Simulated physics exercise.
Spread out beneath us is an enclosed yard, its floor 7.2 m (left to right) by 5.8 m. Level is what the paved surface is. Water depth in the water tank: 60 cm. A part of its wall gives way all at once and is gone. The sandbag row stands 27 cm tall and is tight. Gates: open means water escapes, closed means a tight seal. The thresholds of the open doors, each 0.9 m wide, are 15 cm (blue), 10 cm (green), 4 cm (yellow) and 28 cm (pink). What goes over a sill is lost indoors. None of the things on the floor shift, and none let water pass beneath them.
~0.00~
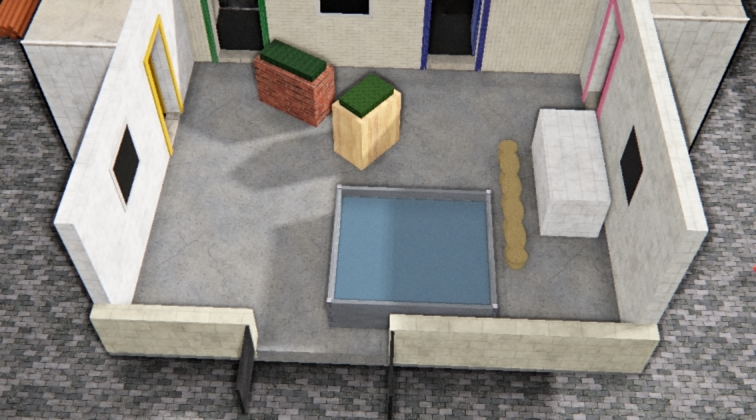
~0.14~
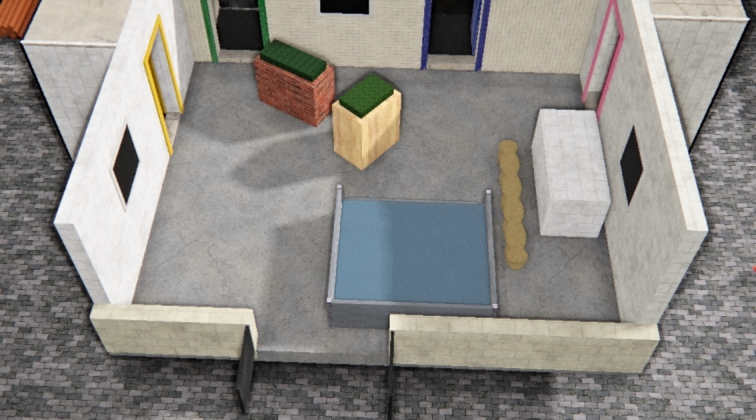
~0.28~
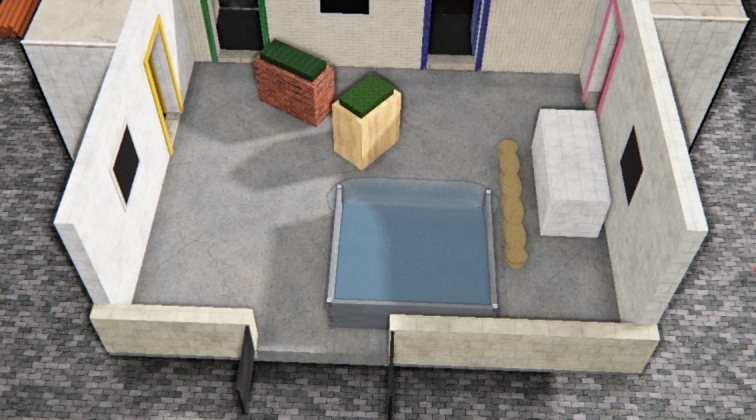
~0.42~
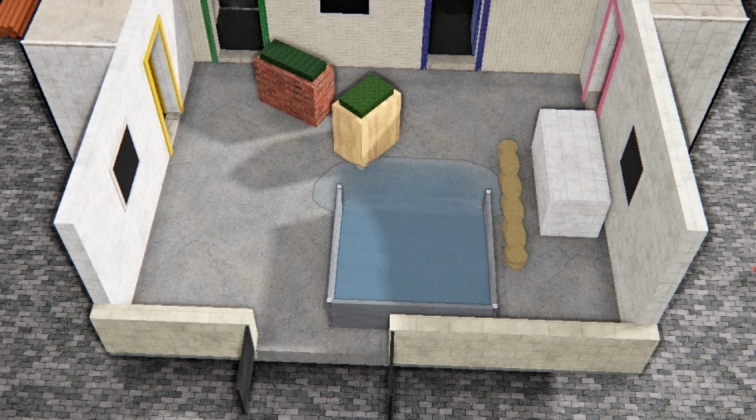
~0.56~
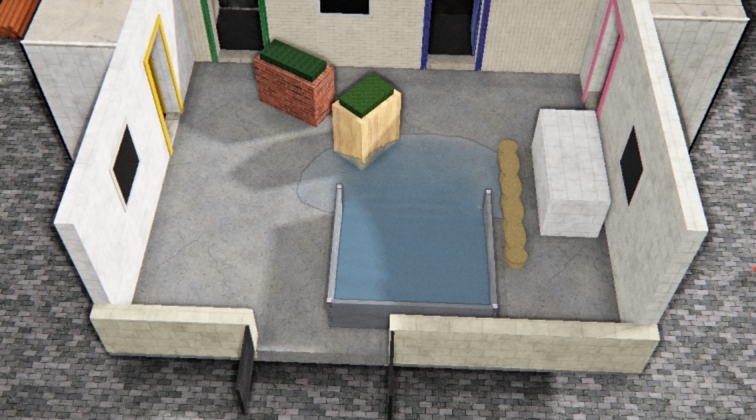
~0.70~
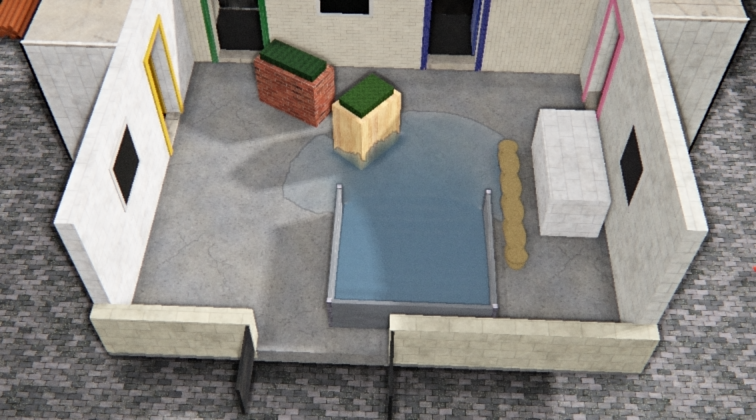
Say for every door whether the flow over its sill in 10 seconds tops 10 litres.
Result: Blue door - tops it; green door - tops it; yellow door - tops it; pink door - falls short.
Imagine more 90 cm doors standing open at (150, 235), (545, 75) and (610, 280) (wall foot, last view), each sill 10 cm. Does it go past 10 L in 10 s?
Check each in turn: The first fails, the second succeeds, the third fails.
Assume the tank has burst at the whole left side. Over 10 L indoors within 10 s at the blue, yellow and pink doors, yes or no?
Then blue does not exceed it, yellow exceeds it, pink does not exceed it.
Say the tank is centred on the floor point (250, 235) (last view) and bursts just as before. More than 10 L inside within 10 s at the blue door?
After that, the blue door ends up inside the limit.
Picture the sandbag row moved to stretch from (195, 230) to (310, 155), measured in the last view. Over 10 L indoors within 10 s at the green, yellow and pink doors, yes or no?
In that case green gets no more than allowed, yellow gets more than allowed, pink gets no more than allowed.
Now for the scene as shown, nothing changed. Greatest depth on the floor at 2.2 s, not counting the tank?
About 38 cm.
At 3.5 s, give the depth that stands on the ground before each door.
In centimetres, the blue door has 23, the green door 10, the yellow door 11 and the pink door 19.
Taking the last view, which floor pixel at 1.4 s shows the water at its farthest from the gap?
I'd put it near pixel (511, 72) of the last picture.
After 1.4 s water covers 30 % of the floor and is deepest (39 cm) near (370, 169); blue door 28 cm at the sill, 7 L in, green door not reached, yellow door not reached, pink door not reached.
After 2.2 s water covers 45 % of the floor and is deepest (38 cm) near (482, 78); blue door 34 cm at the sill, 89 L in, green door not reached, yellow door 4 cm at the sill, 0 L in, pink door not reached.
After 3.5 s water covers 60 % of the floor and is deepest (36 cm) near (579, 145); blue door 23 cm at the sill, 188 L in, green door 10 cm at the sill, 0 L in, yellow door 11 cm at the sill, 37 L in, pink door 19 cm at the sill, 0 L in.
After 6.0 s water covers 75 % of the floor and is deepest (18 cm) near (559, 145); blue door 14 cm at the sill, 215 L in, green door 10 cm at the sill, 15 L in, yellow door 9 cm at the sill, 85 L in, pink door 16 cm at the sill, 0 L in.
After 10.0 s water covers 95 % of the floor and is deepest (14 cm) near (125, 330); blue door 8 cm at the sill, 216 L in, green door 6 cm at the sill, 20 L in, yellow door 5 cm at the sill, 118 L in, pink door 6 cm at the sill, 0 L in.
